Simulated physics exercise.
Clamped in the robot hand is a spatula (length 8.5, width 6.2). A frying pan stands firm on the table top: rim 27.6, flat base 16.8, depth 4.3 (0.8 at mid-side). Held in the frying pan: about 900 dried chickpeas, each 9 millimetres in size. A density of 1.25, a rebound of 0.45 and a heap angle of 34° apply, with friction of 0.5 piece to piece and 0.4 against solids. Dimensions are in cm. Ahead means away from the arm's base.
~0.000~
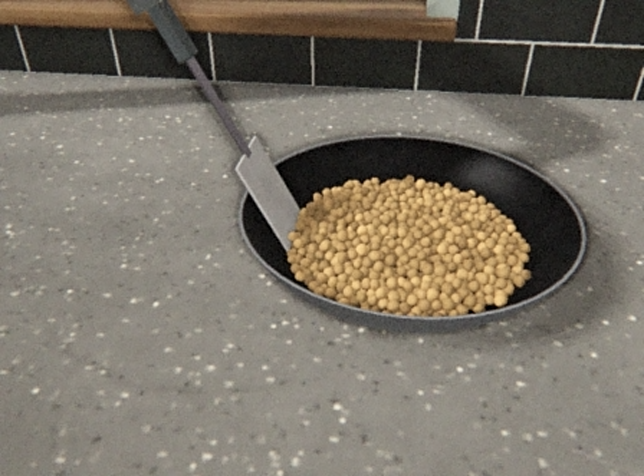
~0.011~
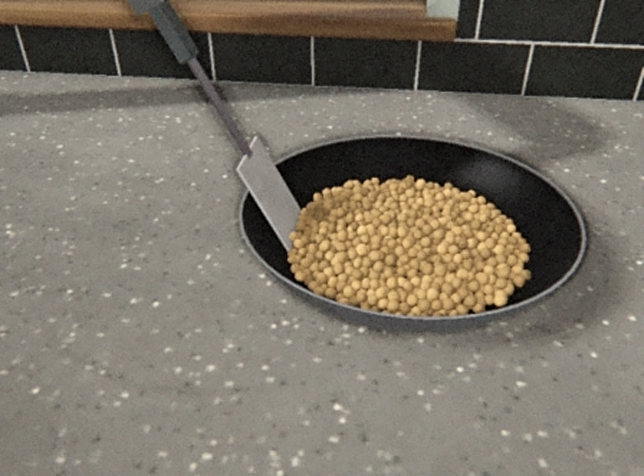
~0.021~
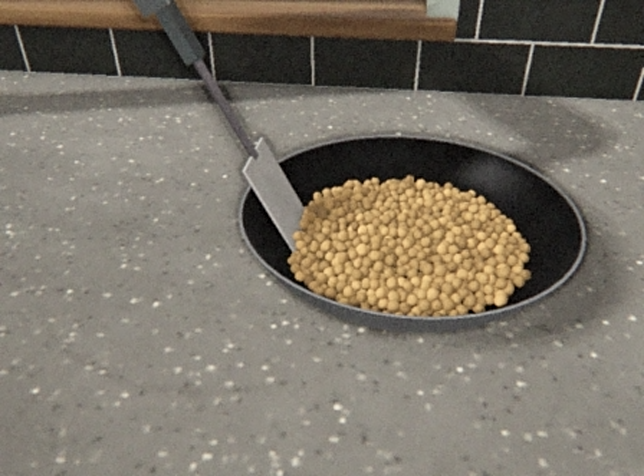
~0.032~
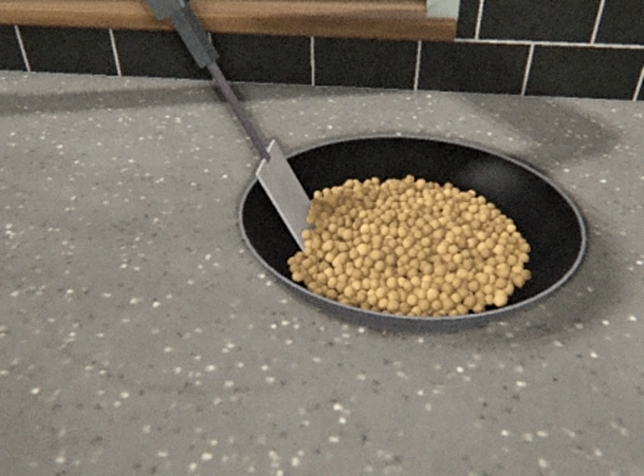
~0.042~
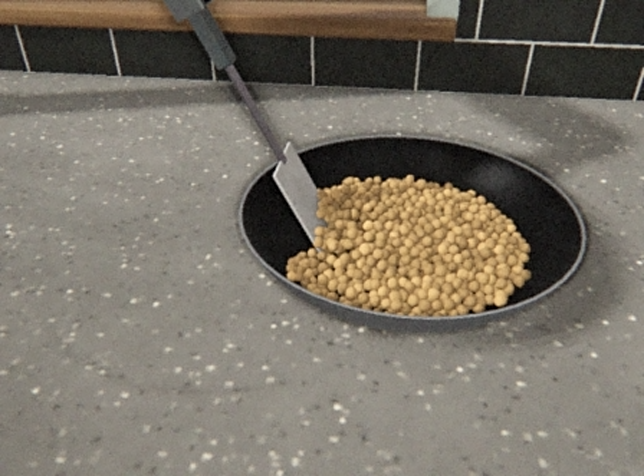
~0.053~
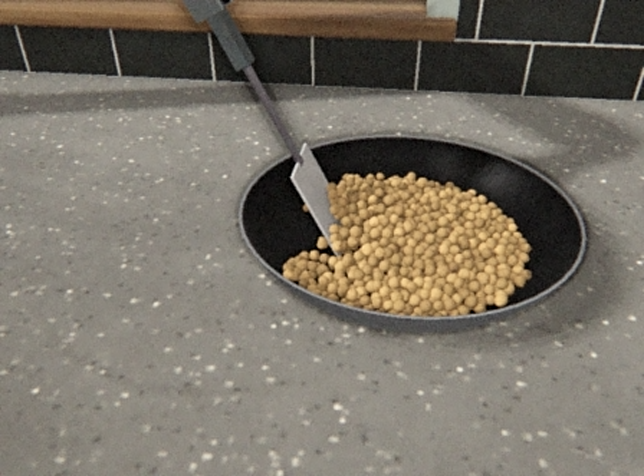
At the start, a spatula rests against the left edge of a heap of dried chickpeas in a dark frying pan on a speckled grey countertop. It stays nearly still, then slides slowly to the right, pushing into the heap and shifting the nearby chickpeas while the pan stays put.
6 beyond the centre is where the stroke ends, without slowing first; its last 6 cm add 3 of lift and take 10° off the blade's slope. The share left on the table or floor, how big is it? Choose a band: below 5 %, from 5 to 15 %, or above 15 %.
From 5 to 15 %.
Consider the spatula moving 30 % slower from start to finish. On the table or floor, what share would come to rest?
Then around 5 percent would finish on the table or floor.
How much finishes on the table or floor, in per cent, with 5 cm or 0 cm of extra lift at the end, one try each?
10 and 5 %.
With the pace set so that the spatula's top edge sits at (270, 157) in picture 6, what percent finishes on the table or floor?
Roughly 0 per cent.
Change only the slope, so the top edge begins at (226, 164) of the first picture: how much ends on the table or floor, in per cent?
Roughly 10 percent ends on the table or floor.
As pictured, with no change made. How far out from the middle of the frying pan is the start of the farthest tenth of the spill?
Distance from centre: Approx. 70 cm.
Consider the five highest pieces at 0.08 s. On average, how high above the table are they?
Roughly 7 centimetres.
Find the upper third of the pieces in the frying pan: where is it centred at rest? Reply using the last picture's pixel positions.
Somewhere near (504, 234) in the last picture.
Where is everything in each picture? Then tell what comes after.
Spatula top edge at (246, 152), sloping 63°; upper third of the load around (403, 230), from x 295 to 525, top at y 180; 900 in the frying pan, in the first frame.
Spatula top edge at (247, 152), sloping 63°; upper third of the load around (403, 230), from x 295 to 525, top at y 180, in the second frame.
Spatula top edge at (253, 154), sloping 63°; upper third of the load around (403, 229), from x 295 to 525, top at y 180, in the third frame.
Spatula top edge at (266, 156), sloping 63°; upper third of the load around (396, 228), from x 295 to 525, top at y 180, in the fourth frame.
Spatula top edge at (282, 158), sloping 63°; upper third of the load around (394, 225), from x 290 to 525, top at y 180, in the fifth frame.
Spatula top edge at (299, 160), sloping 63°; upper third of the load around (395, 222), from x 290 to 525, top at y 175; 900 in the frying pan, in the sixth frame.
By 0.08 s, sloping 63°, highest piece 8 above the table; 900 in the frying pan.
By 0.10 s, sloping 60°, highest piece 10 above the table; 899 in the frying pan, 1 on the blade or in flight.
By 0.32 s, sloping 53°, highest piece 7 above the table; 806 in the frying pan, 89 on the table or floor, 5 on the blade or in flight.
By 1.37 s, sloping 53°, highest piece 4 above the table; 806 in the frying pan, 94 on the table or floor.
Final count, 806 in the frying pan, 94 on the table or floor. That is 10 % on the table or floor.
